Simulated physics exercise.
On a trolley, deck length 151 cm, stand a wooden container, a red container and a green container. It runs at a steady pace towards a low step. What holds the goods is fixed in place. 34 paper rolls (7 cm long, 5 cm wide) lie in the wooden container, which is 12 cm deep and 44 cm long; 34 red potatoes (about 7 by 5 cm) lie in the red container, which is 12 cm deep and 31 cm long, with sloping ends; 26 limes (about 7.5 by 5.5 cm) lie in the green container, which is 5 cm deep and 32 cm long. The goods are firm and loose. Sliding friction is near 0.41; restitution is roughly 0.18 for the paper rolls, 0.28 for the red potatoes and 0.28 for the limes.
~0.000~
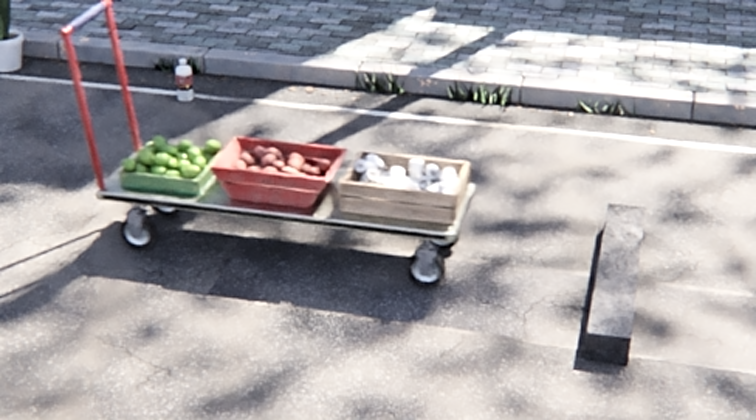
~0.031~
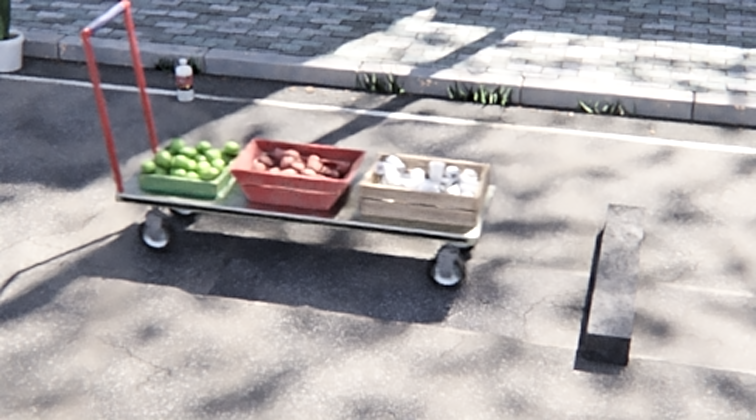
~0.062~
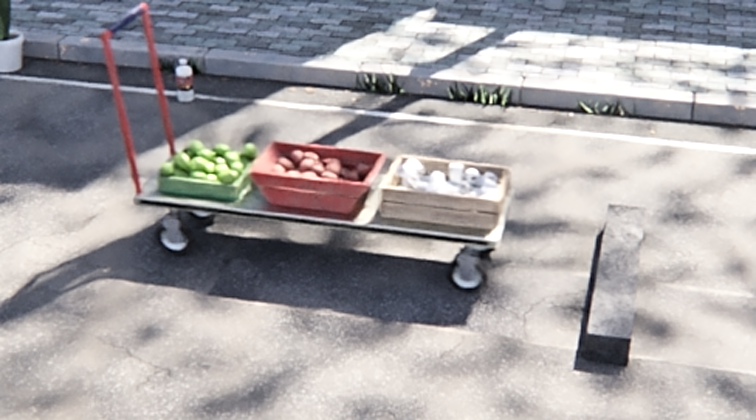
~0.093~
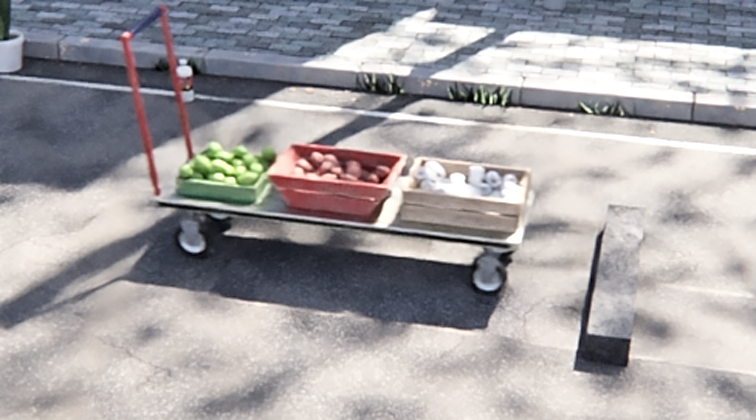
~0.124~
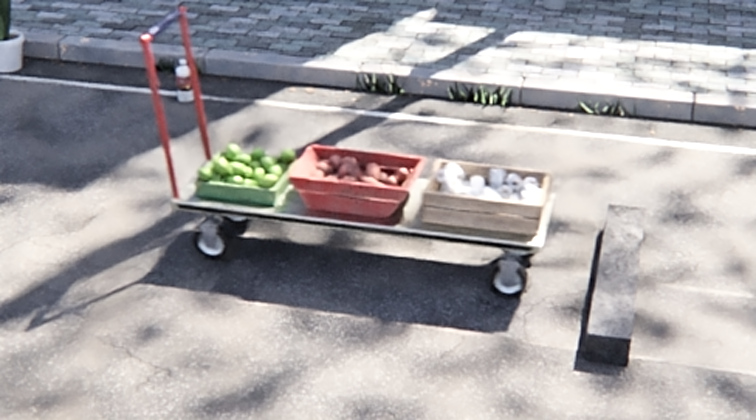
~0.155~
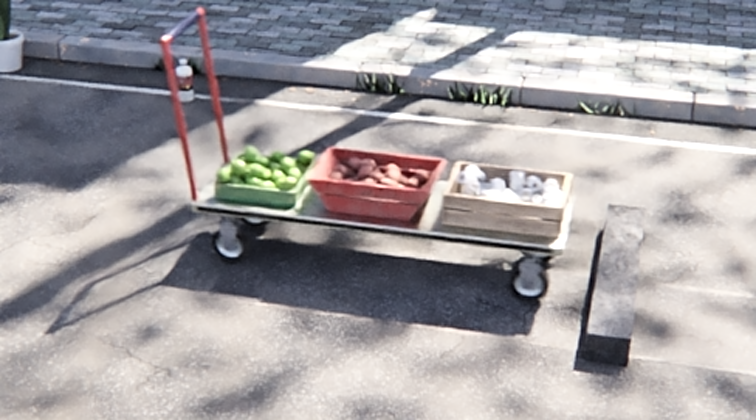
A flat cart with a red handle, carrying a green container of green produce, a red container of red potatoes and a wooden container of white rolls, rolls steadily rightward across sunlit pavement, drawing nearer to a low step.
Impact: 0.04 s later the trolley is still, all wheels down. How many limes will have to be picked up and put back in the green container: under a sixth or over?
It sheds more than one in six of them.
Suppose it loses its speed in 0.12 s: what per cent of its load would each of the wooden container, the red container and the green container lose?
In that case wooden container 0, red container 0, green container 30 per cent.
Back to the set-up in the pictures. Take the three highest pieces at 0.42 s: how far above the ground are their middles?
Roughly 50 cm.
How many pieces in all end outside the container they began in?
About 14.
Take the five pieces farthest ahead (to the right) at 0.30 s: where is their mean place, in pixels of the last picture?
At about (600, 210).
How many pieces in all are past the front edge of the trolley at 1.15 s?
Some 1 pieces.
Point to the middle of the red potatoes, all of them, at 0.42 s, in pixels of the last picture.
At about (443, 188).
After 0.20 s, contact.
After 0.30 s, 0 of 34 out of the wooden container, 0 of 34 out of the red container and 5 of 26 out of the green container.
After 0.42 s, 0 of 34 out of the wooden container, 3 of 34 out of the red container and 8 of 26 out of the green container.
After 0.65 s, 1 of 34 out of the wooden container, 5 of 34 out of the red container and 8 of 26 out of the green container.
When it is over (at 1.15 s), 1 of 34 out of the wooden container, 5 of 34 out of the red container and 8 of 26 out of the green container. Asked share, 8 of 26, 31 per cent.
